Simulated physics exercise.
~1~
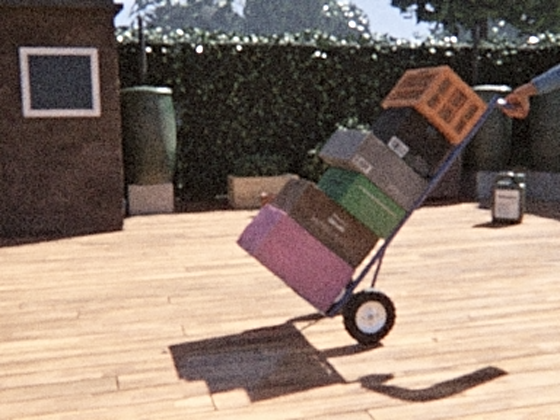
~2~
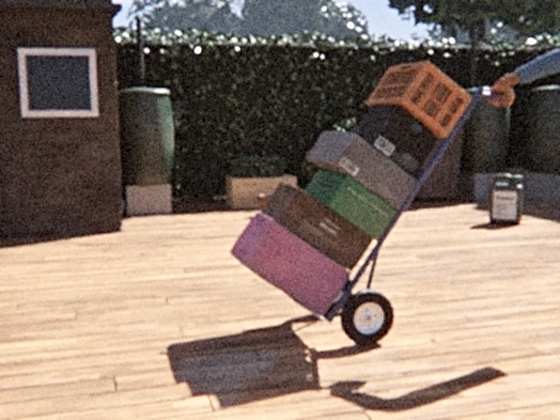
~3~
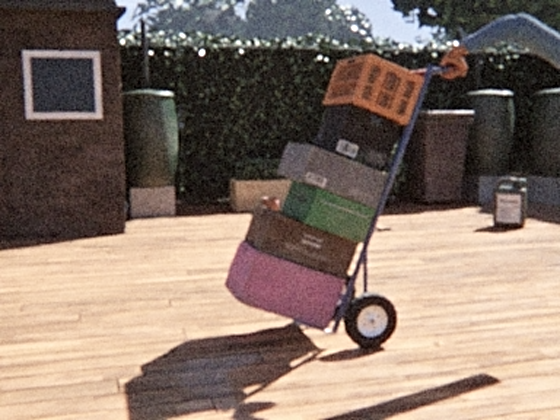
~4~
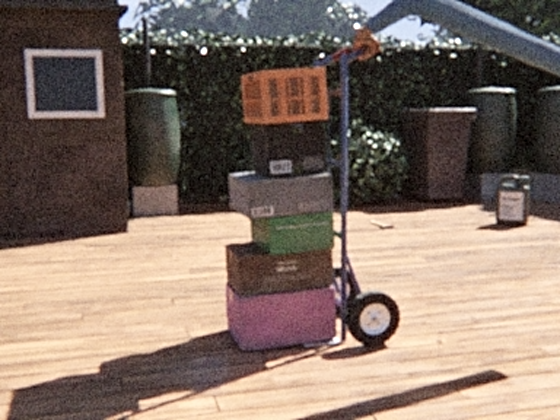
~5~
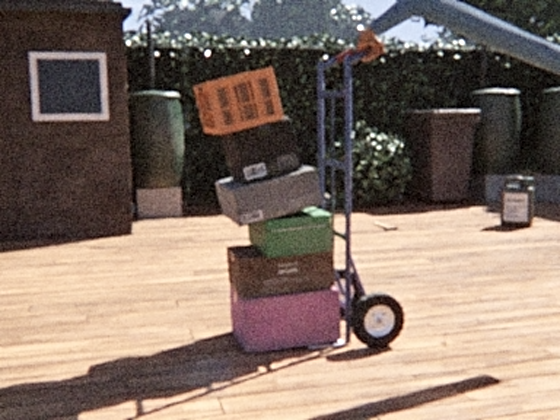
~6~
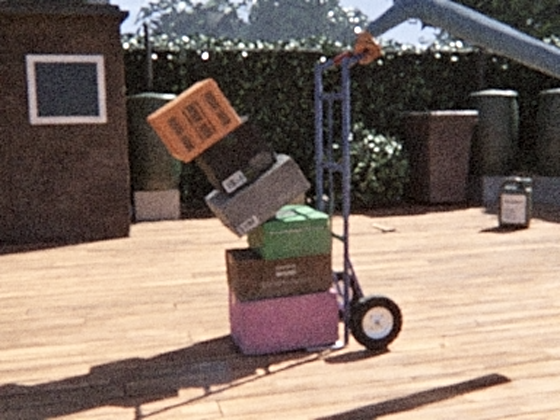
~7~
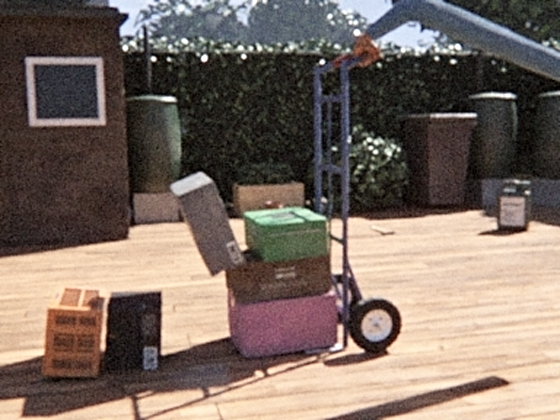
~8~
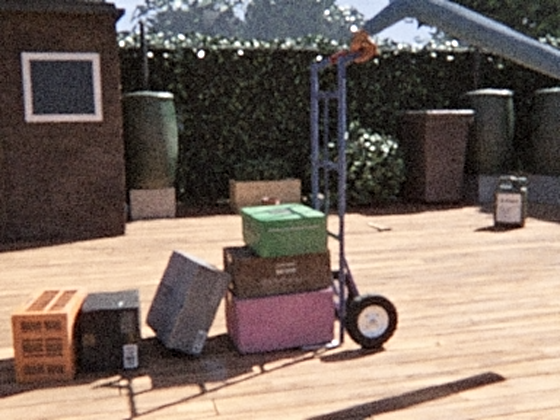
Hand swinging a loaded hand truck upright on sunlit decking, the orange crate, black box and grey parcel toppling off left.
